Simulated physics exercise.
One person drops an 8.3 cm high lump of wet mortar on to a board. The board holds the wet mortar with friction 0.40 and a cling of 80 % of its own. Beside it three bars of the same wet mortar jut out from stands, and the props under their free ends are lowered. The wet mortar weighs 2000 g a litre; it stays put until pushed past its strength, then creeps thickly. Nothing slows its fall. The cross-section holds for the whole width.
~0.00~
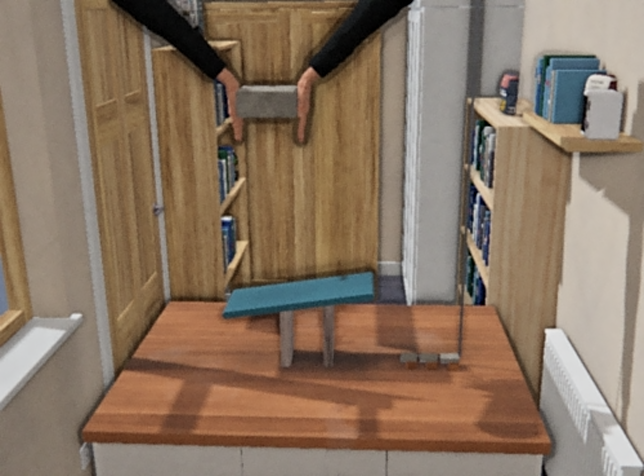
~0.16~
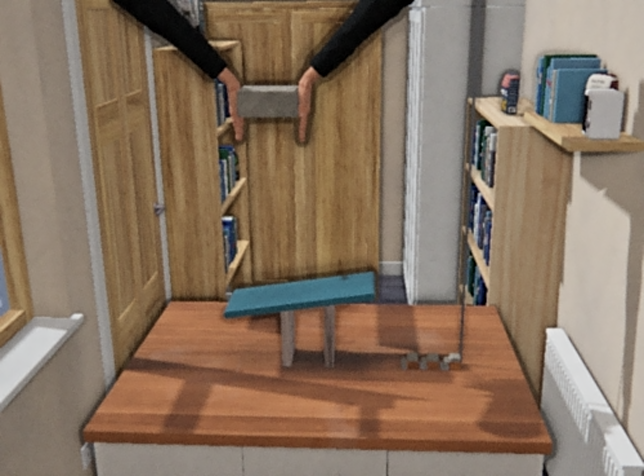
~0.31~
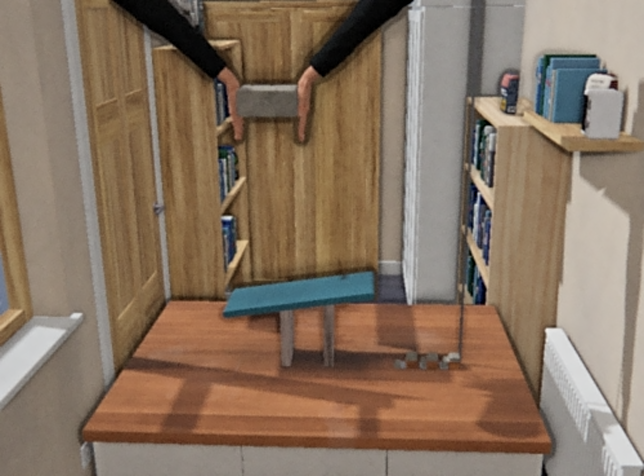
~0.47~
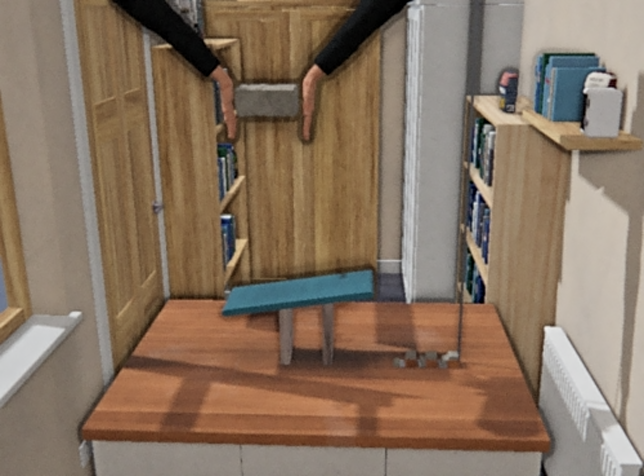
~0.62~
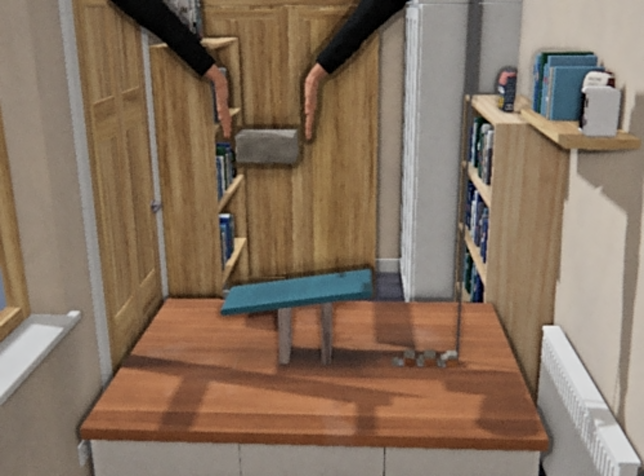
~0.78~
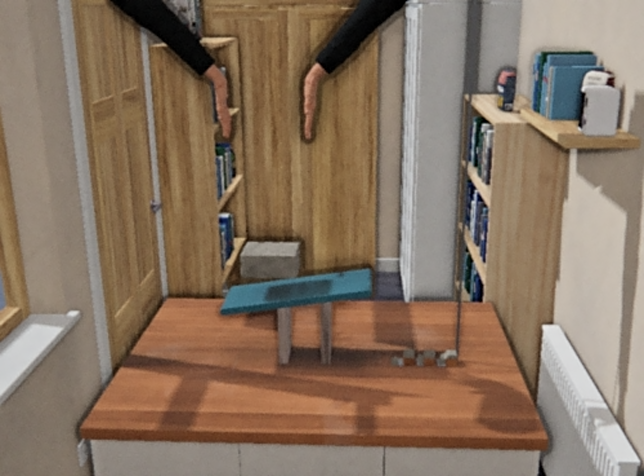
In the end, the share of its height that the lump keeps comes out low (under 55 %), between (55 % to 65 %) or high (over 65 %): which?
It comes out between: 55 % to 65 %.
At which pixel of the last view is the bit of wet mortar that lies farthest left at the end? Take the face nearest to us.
Around (247, 302).
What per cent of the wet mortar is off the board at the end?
About 35 % off the board.
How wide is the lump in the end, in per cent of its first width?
Some 170 %.
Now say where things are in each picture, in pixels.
Highest point of the wet mortar at (244, 91); the tips have sunk 0, 0, 0 (left to right), in the first frame.
Highest point of the wet mortar at (245, 91); the tips have sunk 2.9 cm, 2.9 cm, 2.9 cm (left to right), in the second frame.
Highest point of the wet mortar at (244, 90); the tips have sunk 2.9 cm, 2.9 cm, 2.9 cm (left to right), in the third frame.
Highest point of the wet mortar at (243, 89); the tips have sunk 2.9 cm, 2.9 cm, 2.9 cm (left to right), in the fourth frame.
Highest point of the wet mortar at (244, 137); the tips have sunk 2.9 cm, 2.9 cm, 2.9 cm (left to right), in the fifth frame.
Highest point of the wet mortar at (249, 255); the tips have sunk 2.9 cm, 2.9 cm, 2.9 cm (left to right), in the sixth frame.
By 0.89 s, it stands 61 % of its first height and 6 % has gone off the board.
By 1.03 s, it stands 60 % of its first height and 18 % has gone off the board.
By 1.16 s, it stands 60 % of its first height and 33 % has gone off the board.
By 1.30 s, it stands 60 % of its first height and 35 % has gone off the board.
By 1.40 s, at the end, it stands 60 % of its first height and 35 % has gone off the board.
